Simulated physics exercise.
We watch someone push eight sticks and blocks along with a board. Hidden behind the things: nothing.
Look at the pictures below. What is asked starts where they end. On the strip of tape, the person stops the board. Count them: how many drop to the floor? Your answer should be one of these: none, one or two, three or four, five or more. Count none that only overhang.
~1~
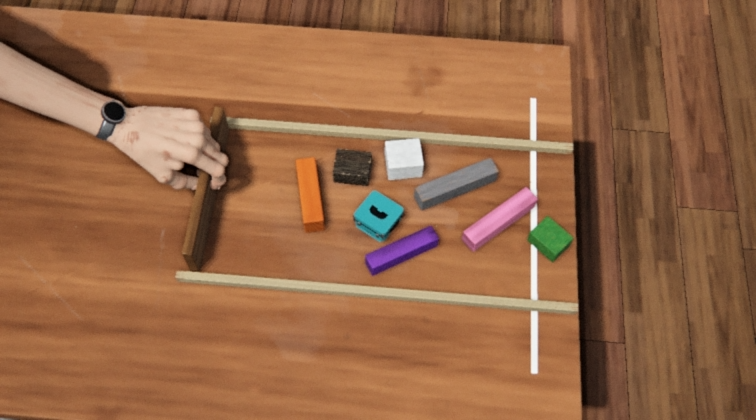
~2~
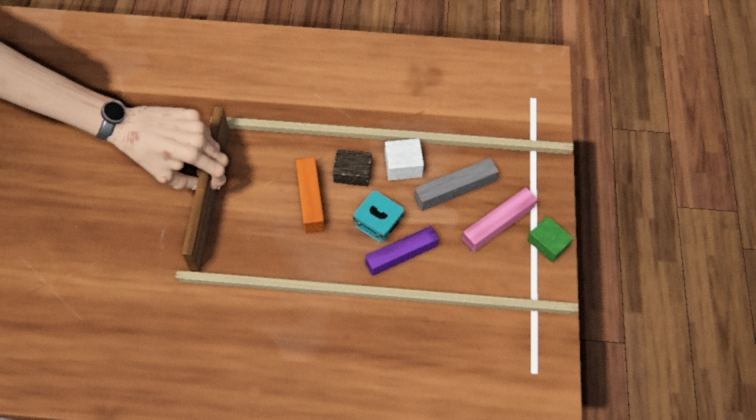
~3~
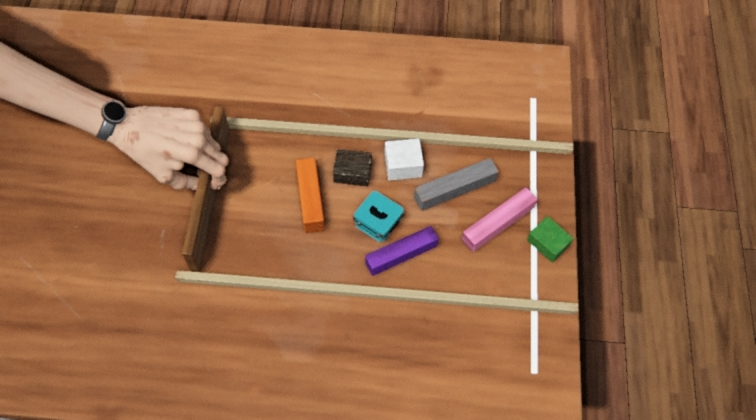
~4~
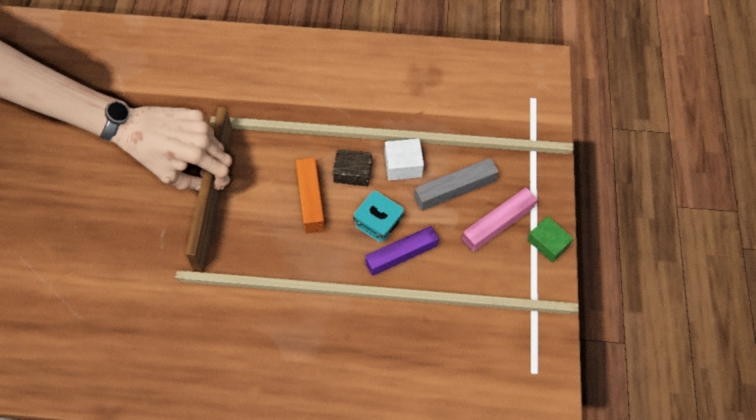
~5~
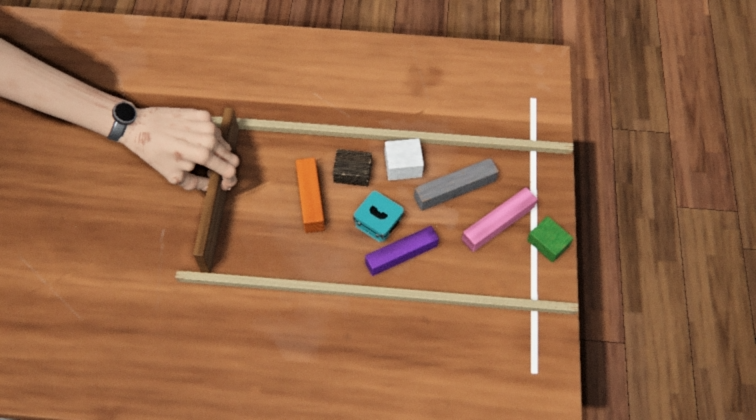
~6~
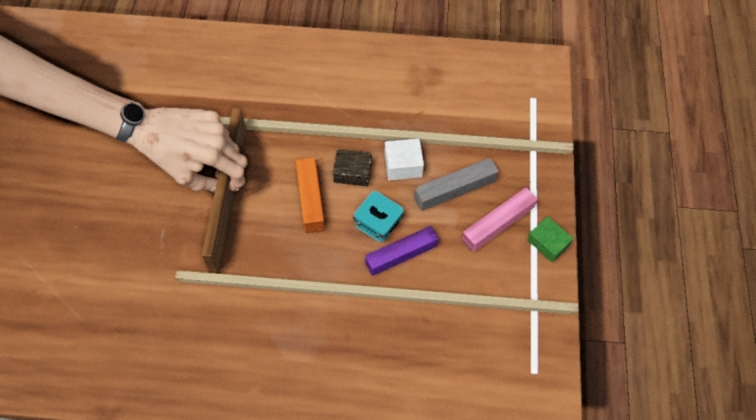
The count is three or four.
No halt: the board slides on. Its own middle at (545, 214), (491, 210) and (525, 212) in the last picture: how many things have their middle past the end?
Respectively, 6, 2 and 4.
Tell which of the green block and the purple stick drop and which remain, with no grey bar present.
The green block is gone, the purple stick is still there.
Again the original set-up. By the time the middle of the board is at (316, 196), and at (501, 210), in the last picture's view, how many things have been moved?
Note: First position 2; second position 8.
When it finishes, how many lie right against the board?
It adds up to 2.
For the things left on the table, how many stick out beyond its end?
The number overhanging is 3.
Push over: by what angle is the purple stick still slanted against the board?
Near 55 degrees.
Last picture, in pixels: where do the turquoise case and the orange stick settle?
Near (574, 231) and (545, 215).
A little later, none off yet; green block at rest near (550, 239); pink stick at rest near (500, 219); grey bar at rest near (456, 184).
When it is over, the number that fall off is three or four; down, white block, grey bar, pink stick and green block.
